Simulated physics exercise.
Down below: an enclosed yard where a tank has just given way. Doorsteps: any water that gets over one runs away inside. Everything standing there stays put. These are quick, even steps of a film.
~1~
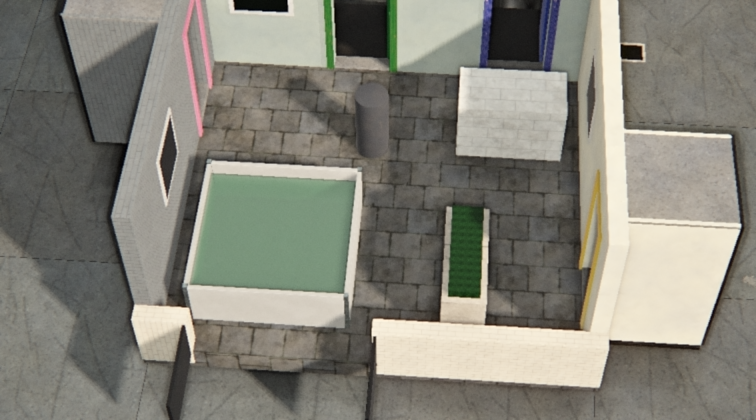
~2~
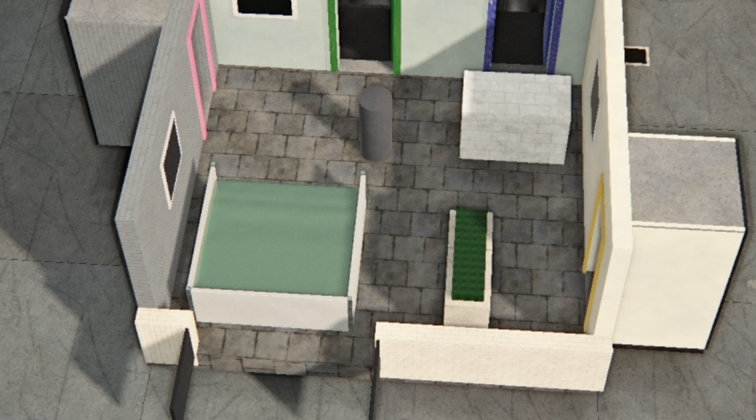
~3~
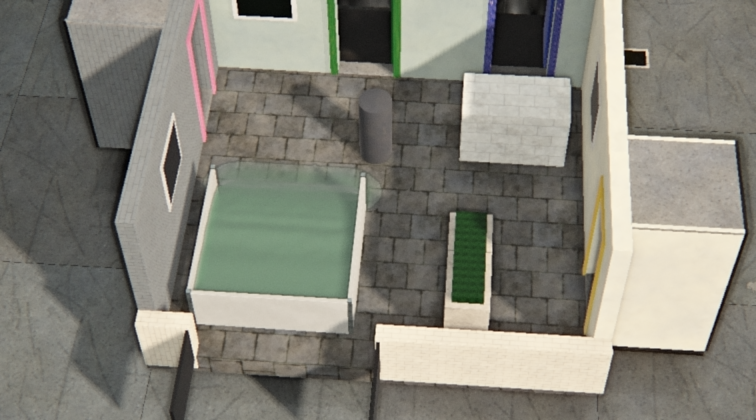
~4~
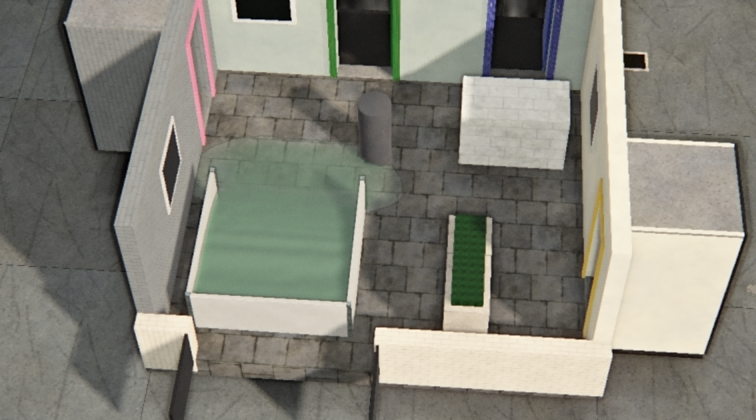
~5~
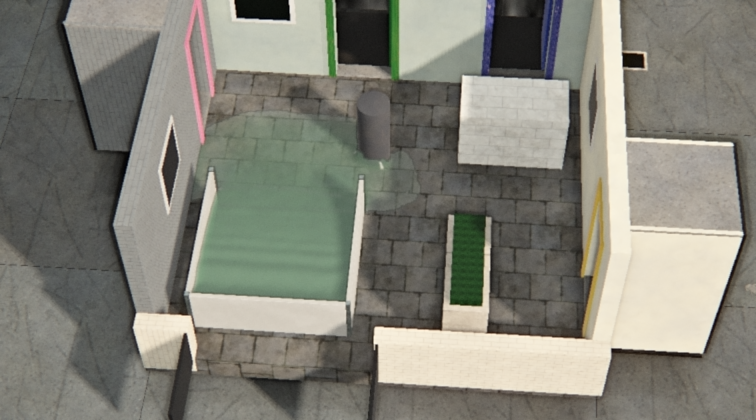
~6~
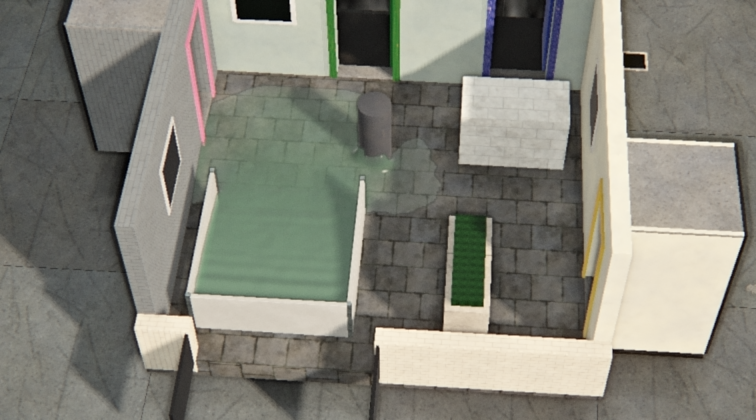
An enclosed, stone-paved yard is seen from high above, with pale walls, green- and blue-framed doorways at the back, a pink frame on the left and a yellow one on the right. A white-walled tank of green water sits at left, near a grey cylinder, a white block and a narrow green-topped box. The tank's far side opens and water pours out, spreading thinly backward and rightward around the cylinder, while the view shifts very slightly.
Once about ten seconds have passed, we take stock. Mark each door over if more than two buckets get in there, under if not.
Pink door - over; green door - over; yellow door - over; blue door - over.
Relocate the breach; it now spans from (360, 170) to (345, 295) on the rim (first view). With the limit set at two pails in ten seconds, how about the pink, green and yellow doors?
Pink door: Below the limit; green door: Above the limit; yellow door: Above the limit.
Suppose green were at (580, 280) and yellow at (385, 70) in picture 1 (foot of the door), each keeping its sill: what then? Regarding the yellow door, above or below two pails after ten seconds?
Yellow: Exceeds the limit.
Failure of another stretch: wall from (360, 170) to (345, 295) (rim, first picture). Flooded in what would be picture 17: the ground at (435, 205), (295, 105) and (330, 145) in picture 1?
Going in your order, I'd say drenched, then still bare, then still bare.
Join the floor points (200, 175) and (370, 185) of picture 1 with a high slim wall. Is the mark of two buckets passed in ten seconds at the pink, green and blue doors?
The pink one falls short, the green one falls short and the blue one falls short.
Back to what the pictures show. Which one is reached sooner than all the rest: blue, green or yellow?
I'd go with the green one.
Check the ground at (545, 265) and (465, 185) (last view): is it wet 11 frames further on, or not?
Result, in the order given: Not wetted / wetted.
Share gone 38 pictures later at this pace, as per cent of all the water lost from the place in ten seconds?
Note - share reached: 75 %.
A moment on, water covers 40 % of the floor; the pink door wet at the sill, nothing in, the green door over two buckets in, the yellow door not reached, the blue door not reached.
Next, water covers 50 % of the floor; the pink door under two buckets in, the green door far over two buckets in, the yellow door not reached, the blue door not reached.
Then, water covers 65 % of the floor; the pink door far over two buckets in, the green door far over two buckets in, the yellow door wet at the sill, nothing in, the blue door wet at the sill, nothing in.
Later, water covers 90 % of the floor; the pink door far over two buckets in, the green door far over two buckets in, the yellow door wet at the sill, nothing in, the blue door under two buckets in.
In the end, water covers 95 % of the floor; the pink door far over two buckets in, the green door far over two buckets in, the yellow door over two buckets in, the blue door over two buckets in.
